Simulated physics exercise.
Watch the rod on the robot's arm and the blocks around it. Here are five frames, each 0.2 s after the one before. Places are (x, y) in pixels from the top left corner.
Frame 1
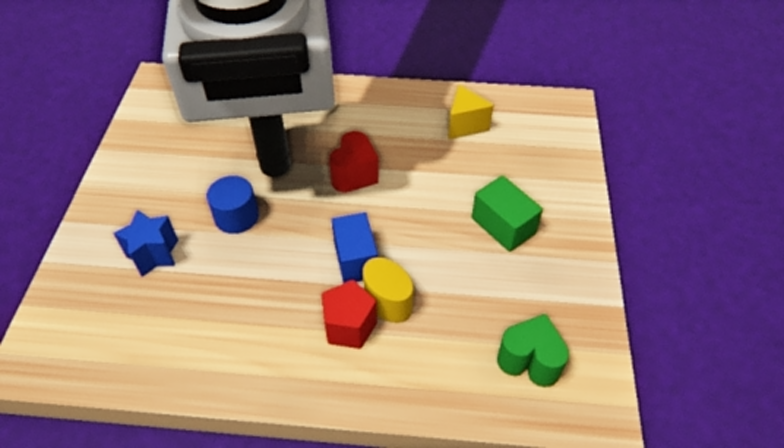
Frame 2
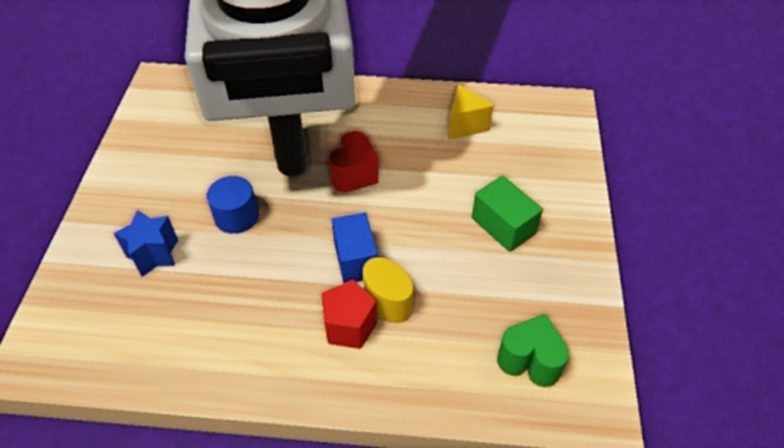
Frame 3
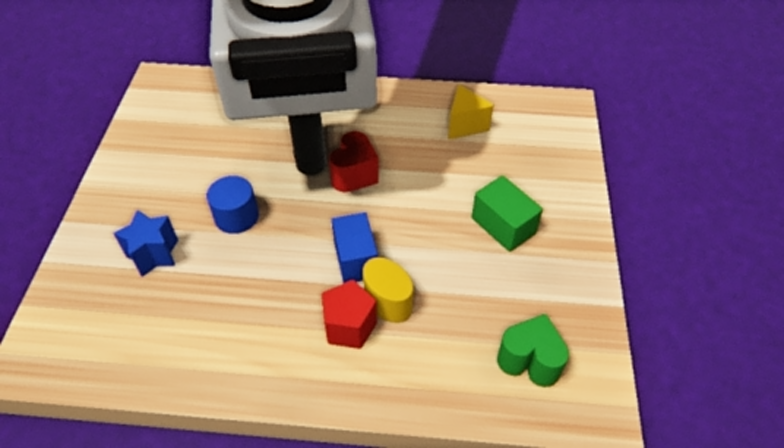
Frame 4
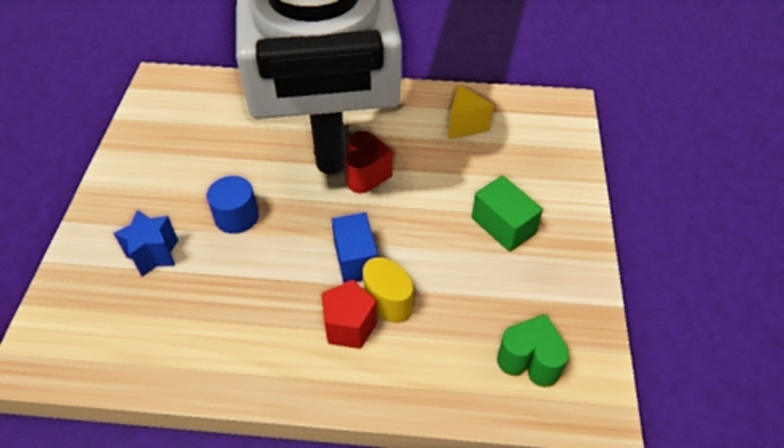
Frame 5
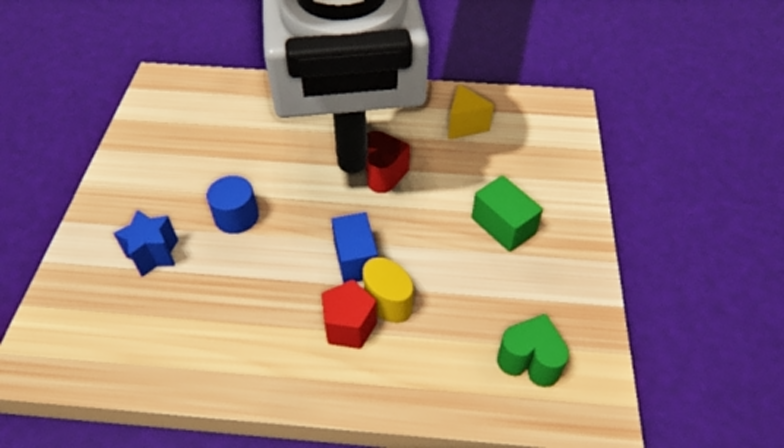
On a light wooden board set on a purple surface, a robot arm's black rod moves right through an open space toward a red heart block among blue, green, yellow and red blocks. The rod meets the heart's left side and pushes it a short way right, while the other blocks stay still.
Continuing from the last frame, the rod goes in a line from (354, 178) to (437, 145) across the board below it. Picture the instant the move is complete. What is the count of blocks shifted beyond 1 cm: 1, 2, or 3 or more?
I reckon the push displaces only one of the blocks by more than 1 cm.
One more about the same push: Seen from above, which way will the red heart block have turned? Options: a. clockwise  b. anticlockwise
a (clockwise)
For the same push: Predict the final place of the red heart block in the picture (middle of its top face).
In the picture, that point is around (465, 133).
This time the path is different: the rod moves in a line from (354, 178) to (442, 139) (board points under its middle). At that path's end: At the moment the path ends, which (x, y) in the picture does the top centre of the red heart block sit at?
Just about (461, 132).
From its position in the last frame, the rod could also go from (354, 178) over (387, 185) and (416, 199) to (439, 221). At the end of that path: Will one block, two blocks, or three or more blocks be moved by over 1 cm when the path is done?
Going by the path, one block will move.
On the path given first. Halfway along, rod (398, 146); red heart block (429, 136), turned 15° clockwise.
At the end, rod (439, 131); red heart block (465, 133), turned 50° clockwise; yellow triangular block unmoved.
